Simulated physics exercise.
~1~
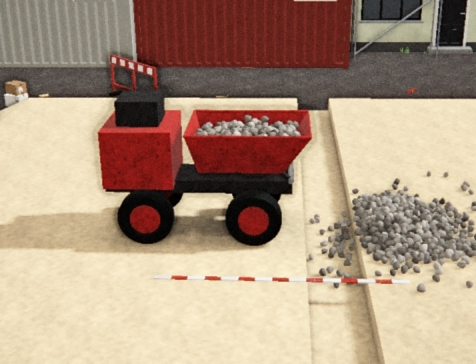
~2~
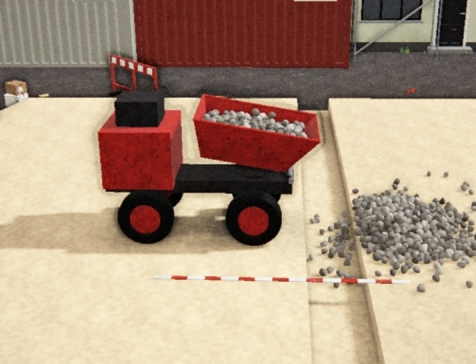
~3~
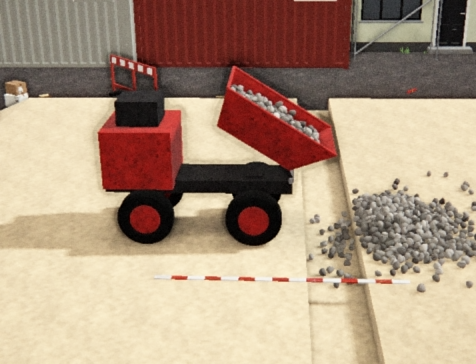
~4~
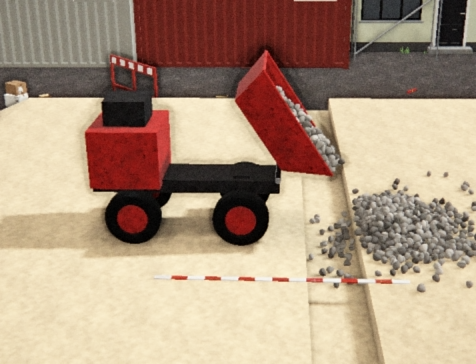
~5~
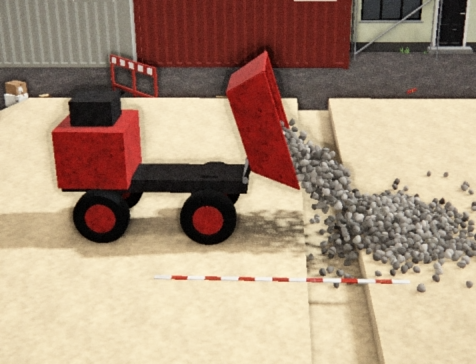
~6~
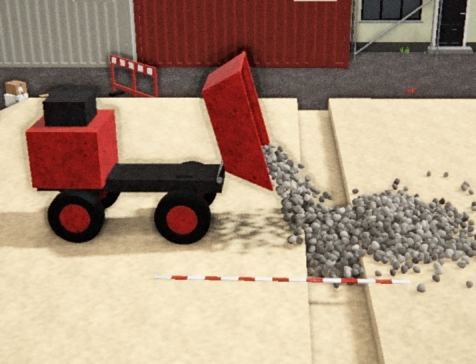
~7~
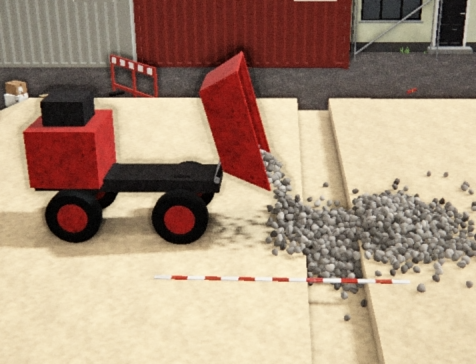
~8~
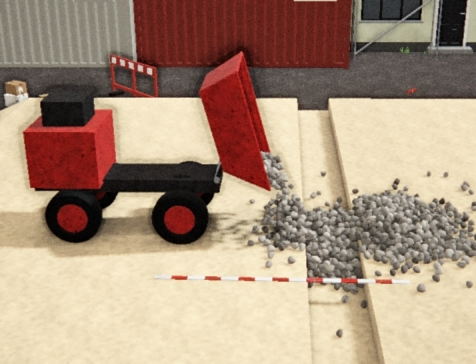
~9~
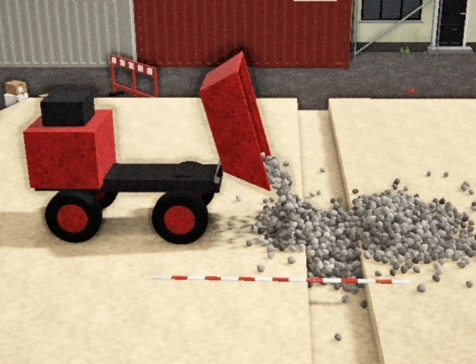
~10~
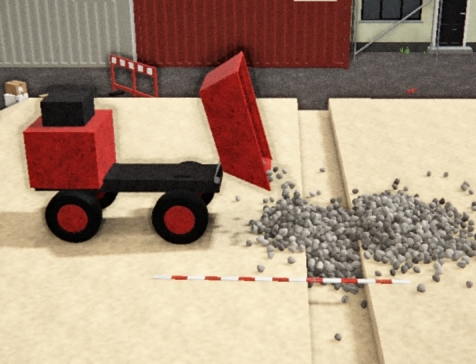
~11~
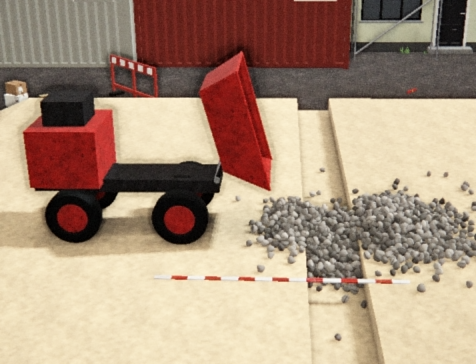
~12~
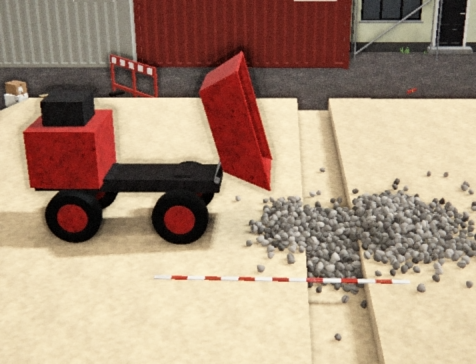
On a pale sandy yard seen from above and to the side, a red and grey container and a dark paved strip lie behind a narrow trench. A red and black dumper stands at left with grey stones in its red body, while a loose heap lies beyond the trench at right and a striped staff lies in front. The body tips up steeply to the right, and stones begin sliding out as the machine rolls left. They pour down into the trench and onto both sides. The dumper stops, the last stones trickle out, and the raised body ends empty beside one joined, spread heap.
